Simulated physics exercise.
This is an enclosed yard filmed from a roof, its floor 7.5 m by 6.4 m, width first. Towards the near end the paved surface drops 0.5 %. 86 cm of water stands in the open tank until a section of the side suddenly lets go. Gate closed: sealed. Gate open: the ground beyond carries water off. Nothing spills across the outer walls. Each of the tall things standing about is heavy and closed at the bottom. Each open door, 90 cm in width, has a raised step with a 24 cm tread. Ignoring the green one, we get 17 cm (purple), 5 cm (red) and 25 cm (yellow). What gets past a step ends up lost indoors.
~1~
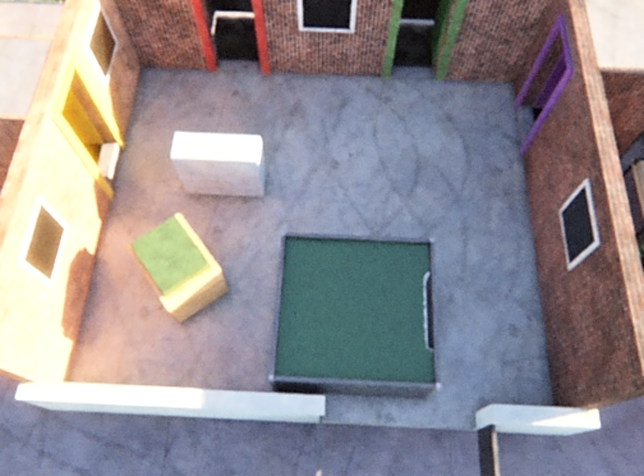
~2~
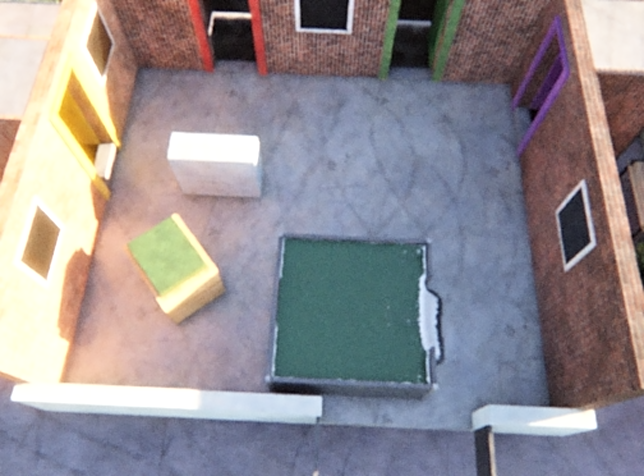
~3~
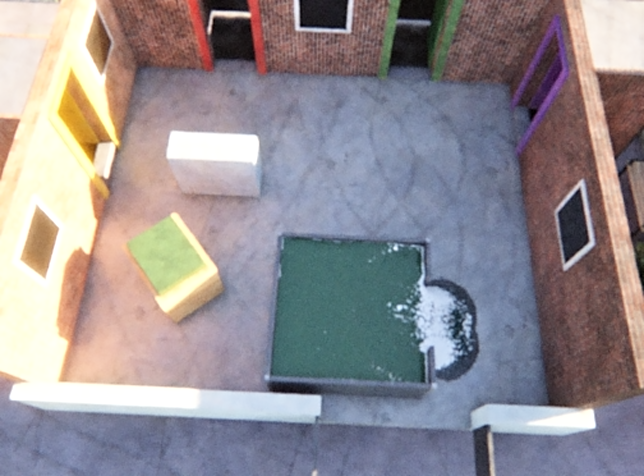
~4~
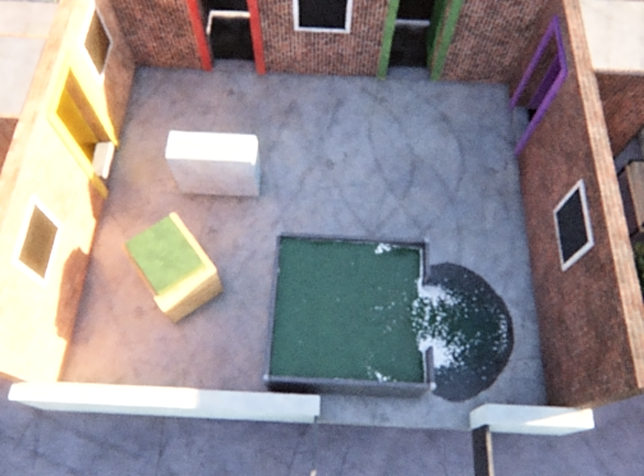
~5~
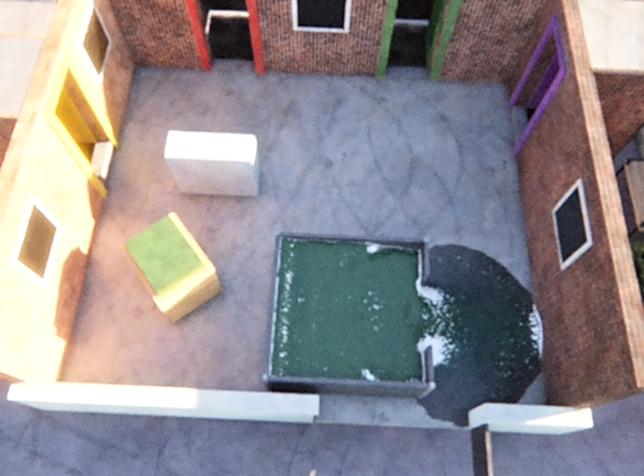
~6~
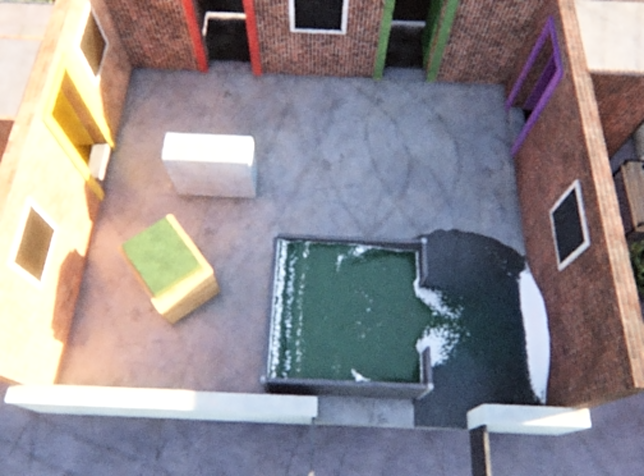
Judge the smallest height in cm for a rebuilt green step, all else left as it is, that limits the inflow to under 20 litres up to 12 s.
Roughly 16 cm at the least.
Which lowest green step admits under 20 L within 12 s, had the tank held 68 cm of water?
Roughly 11.5 cm high.
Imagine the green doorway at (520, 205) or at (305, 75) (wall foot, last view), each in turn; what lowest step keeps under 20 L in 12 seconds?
Around 11.5 and 5.5 cm respectively.
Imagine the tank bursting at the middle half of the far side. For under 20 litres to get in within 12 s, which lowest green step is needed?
Then the minimum is about 24 cm.
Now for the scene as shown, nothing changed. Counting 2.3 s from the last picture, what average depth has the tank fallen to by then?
Some 41 cm.
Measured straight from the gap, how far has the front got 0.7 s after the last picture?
Close to 3.8 metres, I'd say.
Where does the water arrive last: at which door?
Answer: Yellow.
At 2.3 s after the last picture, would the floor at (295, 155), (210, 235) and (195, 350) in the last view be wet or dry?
Status: Clear / clear / clear.
Then, 0.7 s after the last picture water covers 15 % of the floor, deepest (60 cm) near (522, 367); it has not reached the green door.
Then, 2.3 s after the last picture water covers 35 % of the floor, deepest (40 cm) near (538, 402); 14 cm at the green door, 2 litres in over its 6 cm step.
Then, 11.3 s after the last picture water covers 100 % of the floor, deepest (14 cm) near (55, 394); 8 cm at the green door, 198 litres in over its 6 cm step.
At the green door as built, the water peaked near 18 cm, 4.7 s after the last picture.
Run again over the same 12 s with other heights there, 32 litres in over 14.5 cm, 3 litres over 19.5 cm. The limit of 20 litres is kept from about 16 cm up.
